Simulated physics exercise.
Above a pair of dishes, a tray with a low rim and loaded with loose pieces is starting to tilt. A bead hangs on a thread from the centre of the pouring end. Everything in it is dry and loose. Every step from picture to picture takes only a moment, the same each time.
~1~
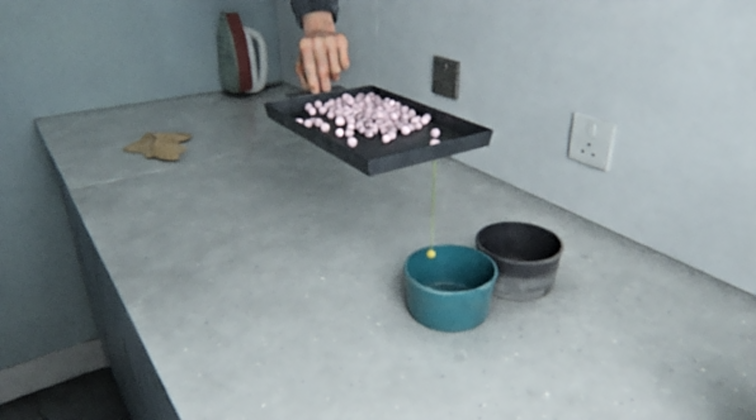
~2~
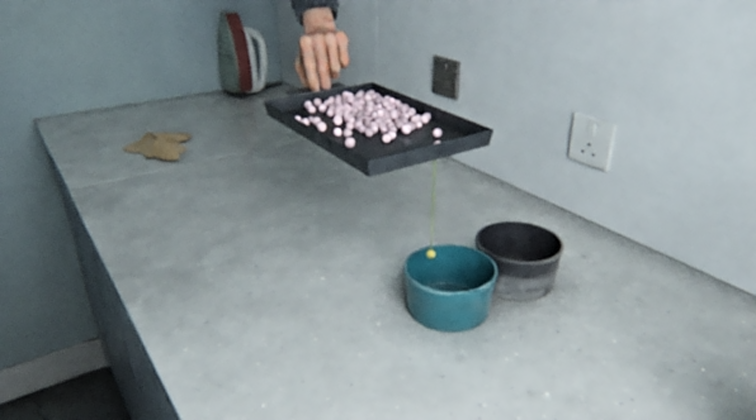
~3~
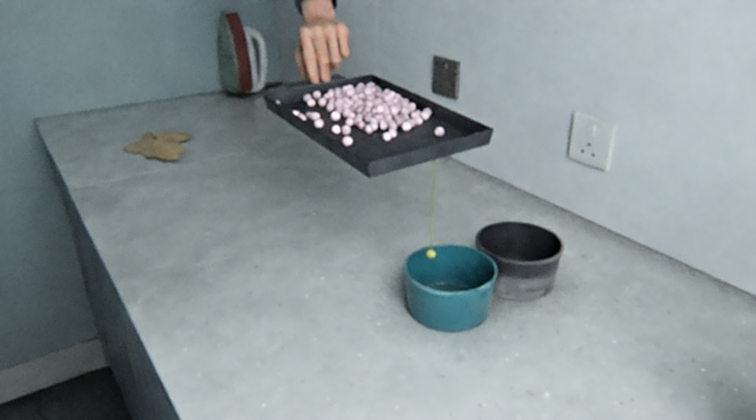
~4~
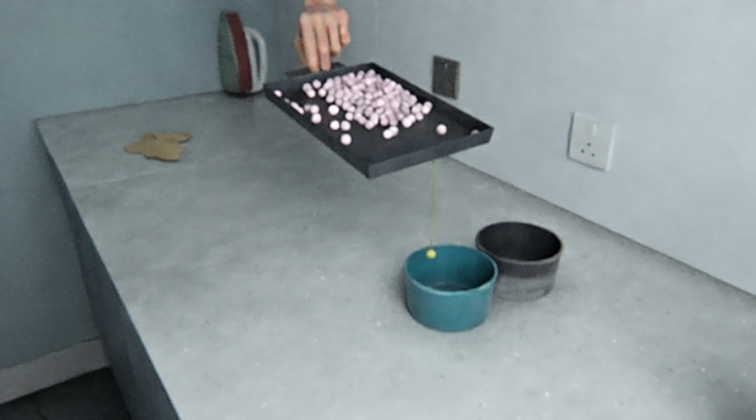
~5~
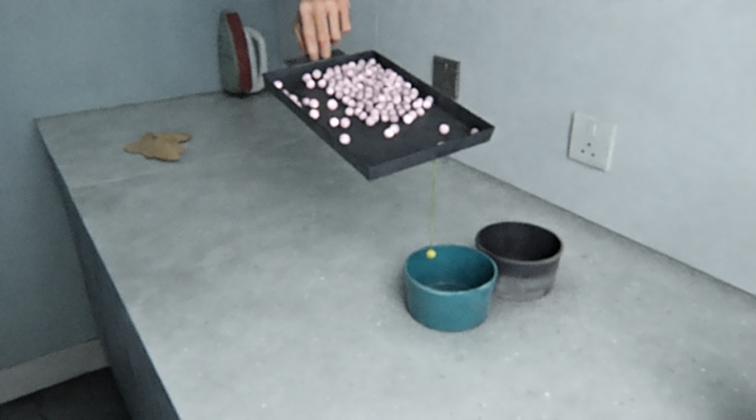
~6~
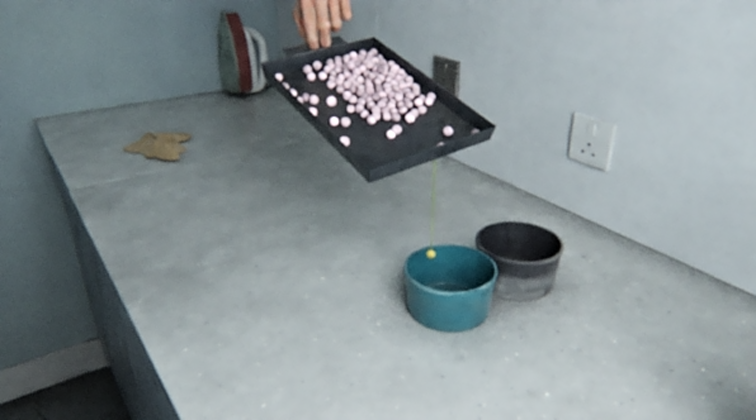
A hand gradually tilted a dark tray of small pale pink balls above a teal dish and a dark one, its near left corner lowest, and the balls began shifting across it.
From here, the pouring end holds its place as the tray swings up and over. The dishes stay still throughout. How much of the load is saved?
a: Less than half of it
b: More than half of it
(a) Less than half of it.
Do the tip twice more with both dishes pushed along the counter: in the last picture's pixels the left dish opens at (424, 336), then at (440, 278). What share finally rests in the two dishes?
Trial 1 around 10 percent, trial 2 around 20 percent.
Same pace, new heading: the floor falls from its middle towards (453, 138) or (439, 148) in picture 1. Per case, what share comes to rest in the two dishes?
The first try gives close to 80 percent; the next gives 70 percent.
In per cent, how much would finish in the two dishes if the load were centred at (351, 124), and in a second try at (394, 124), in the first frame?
Close to 0 %, followed by close to 10 %.
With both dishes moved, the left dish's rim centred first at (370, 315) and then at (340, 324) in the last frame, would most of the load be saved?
The pair would catch the greater share the first time and the greater share the second time.
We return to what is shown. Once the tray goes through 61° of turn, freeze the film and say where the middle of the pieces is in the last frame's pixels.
Mark it at roughly (397, 159) in the final frame.
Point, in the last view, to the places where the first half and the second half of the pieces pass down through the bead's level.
I'd say close to (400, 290) at first and close to (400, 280) later on.
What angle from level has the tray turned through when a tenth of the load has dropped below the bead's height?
I'd put it at about 60 degrees.
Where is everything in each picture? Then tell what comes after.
Corners of the pouring end at (369, 159) and (490, 130), level; middle of the load at (369, 112), sugar pearls; left dish at (480, 305); right dish at (549, 275); bead on its thread at (431, 254), in the first picture.
Corners of the pouring end at (369, 159) and (490, 129), level; middle of the load at (369, 110), in the second picture.
Corners of the pouring end at (369, 161) and (490, 129), tipped barely, lowest at the left corner; middle of the load at (369, 105), a small part on the move, in the third picture.
Corners of the pouring end at (370, 163) and (491, 127), tipped a little, lowest at the left corner; middle of the load at (369, 97), a small part on the move, in the fourth picture.
Corners of the pouring end at (370, 166) and (492, 126), tipped a little, lowest at the left corner; middle of the load at (369, 91), a small part on the move, in the fifth picture.
Corners of the pouring end at (370, 168) and (493, 126), tipped clearly, lowest at the left corner; middle of the load at (369, 86), nearly all on the move; left dish at (480, 305); right dish at (549, 275), in the sixth picture.
Soon, tray tipped steeply; most on the tray; a stray few in the left dish; a small part outside both; a small part in the air.
A while on, tray tipped past a quarter turn; a small part on the tray; a small part in the left dish; about half outside both; about a quarter in the air.
Towards the end, tray tipped past a quarter turn; a small part in the left dish; nearly all outside both.
Finally, tray tipped past a quarter turn; a small part in the left dish; none in the right dish; nearly all outside both.
